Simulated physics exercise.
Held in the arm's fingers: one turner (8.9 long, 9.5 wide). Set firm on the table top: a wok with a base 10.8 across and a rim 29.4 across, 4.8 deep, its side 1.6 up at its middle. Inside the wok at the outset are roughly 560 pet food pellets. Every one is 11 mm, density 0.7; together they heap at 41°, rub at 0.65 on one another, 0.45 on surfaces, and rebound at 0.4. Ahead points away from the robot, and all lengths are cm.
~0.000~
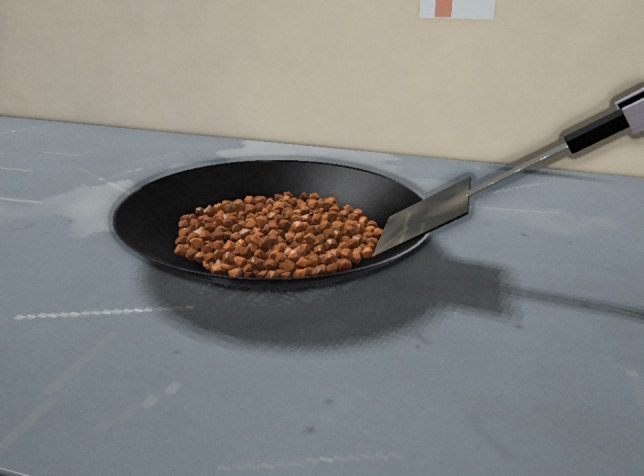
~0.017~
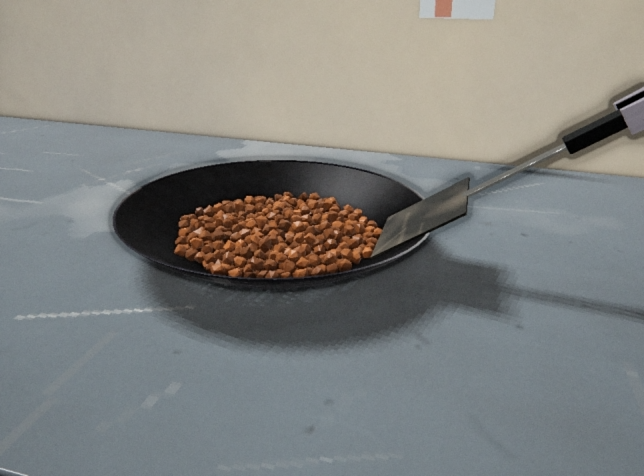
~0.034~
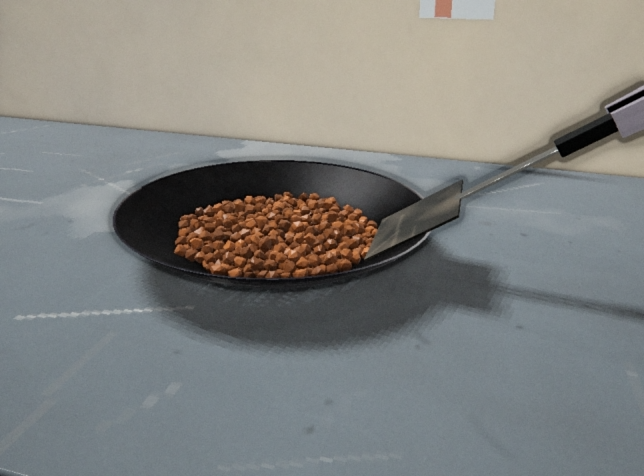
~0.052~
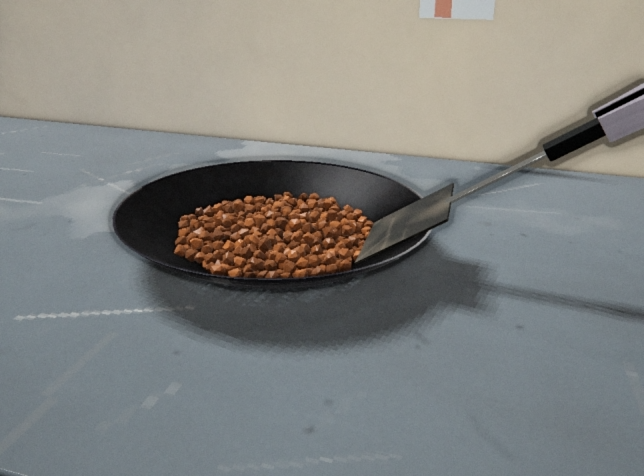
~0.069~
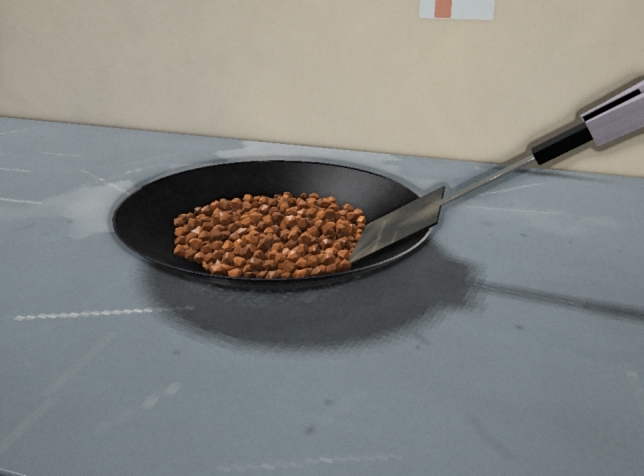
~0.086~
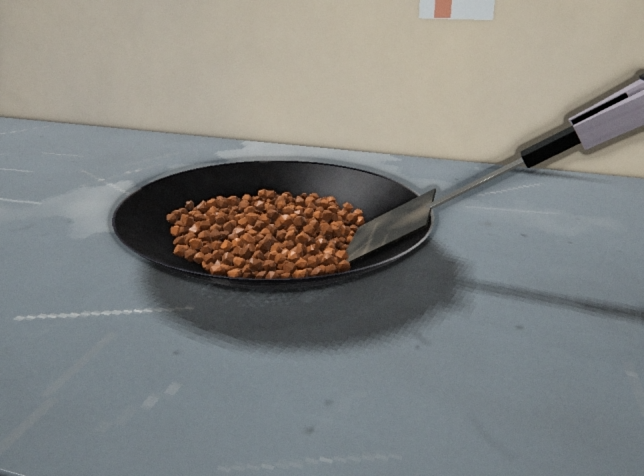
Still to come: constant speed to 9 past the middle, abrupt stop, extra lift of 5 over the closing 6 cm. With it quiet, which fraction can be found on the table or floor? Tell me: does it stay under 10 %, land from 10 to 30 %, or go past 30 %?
It lands from 10 to 30 %.
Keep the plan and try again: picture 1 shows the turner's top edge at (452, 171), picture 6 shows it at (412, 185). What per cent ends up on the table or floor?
About 20 per cent.
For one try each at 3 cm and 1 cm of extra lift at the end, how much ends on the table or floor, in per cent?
Roughly 30 % and then 40 %.
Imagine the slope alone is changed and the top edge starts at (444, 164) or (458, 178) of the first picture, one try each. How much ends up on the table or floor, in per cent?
First try around 20 percent, second around 20 percent.
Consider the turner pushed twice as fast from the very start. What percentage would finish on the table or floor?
Estimated result: Some 40 %.
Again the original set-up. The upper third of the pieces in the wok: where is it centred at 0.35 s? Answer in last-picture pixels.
Around (163, 193).
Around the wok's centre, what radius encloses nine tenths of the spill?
Some 25 cm.
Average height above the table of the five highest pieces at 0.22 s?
I'd say close to 6 cm on average.
After 0.22 s, sloping 35°, highest piece 6 above the table; 558 in the wok, 1 on the blade or in flight.
After 0.35 s, sloping 35°, highest piece 8 above the table; 509 in the wok, 13 on the table or floor, 37 on the blade or in flight.
After 0.62 s, sloping 35°, highest piece 6 above the table; 440 in the wok, 109 on the table or floor, 10 on the blade or in flight.
After 1.67 s, sloping 35°, highest piece 6 above the table; 438 in the wok, 121 on the table or floor.
In the end, 438 in the wok, 121 on the table or floor. That is 22 % on the table or floor.
